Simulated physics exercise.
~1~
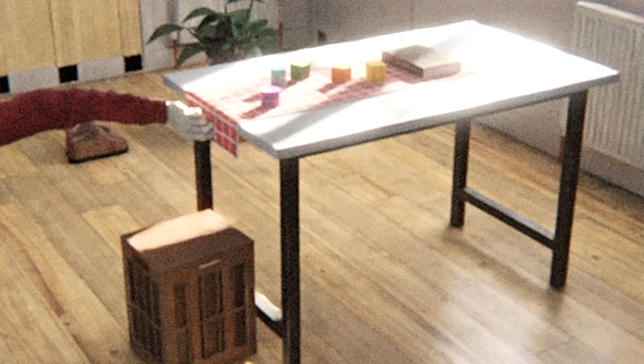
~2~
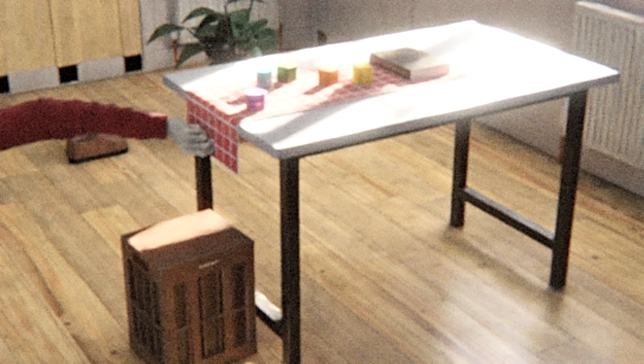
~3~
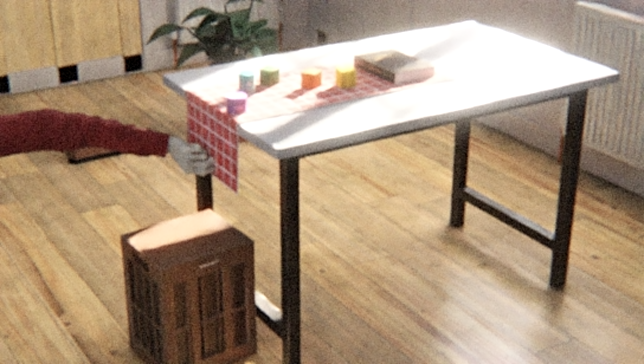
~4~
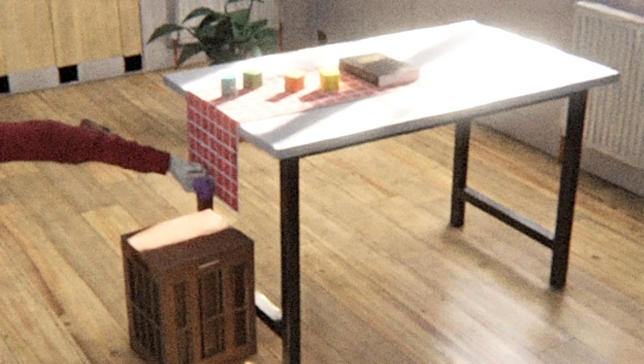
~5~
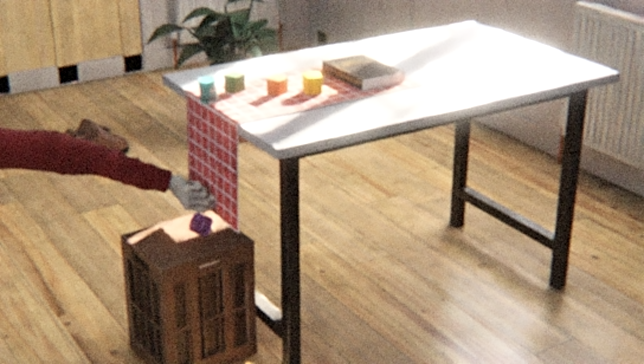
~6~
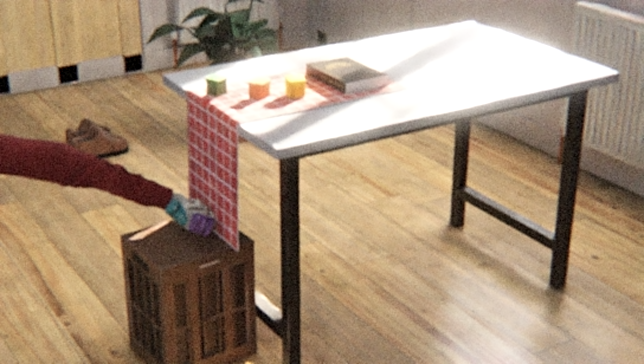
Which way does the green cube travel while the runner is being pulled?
The green cube travels to the left, riding on the cloth toward the table's edge.
A red checked runner slides left along a white table as a gloved hand on a red-sleeved arm draws its hanging end down toward a brown crate. Two small pots, a green cube, two orange or yellow blocks and a book ride along on the cloth, all upright at first. The purple pot reaches the edge, drops beside the hand and lands on the crate. The hem keeps descending, and the turquoise pot follows it over. At the end the hand is down at the crate with the hem, two pots have fallen, and the cube, blocks and book remain on the table.
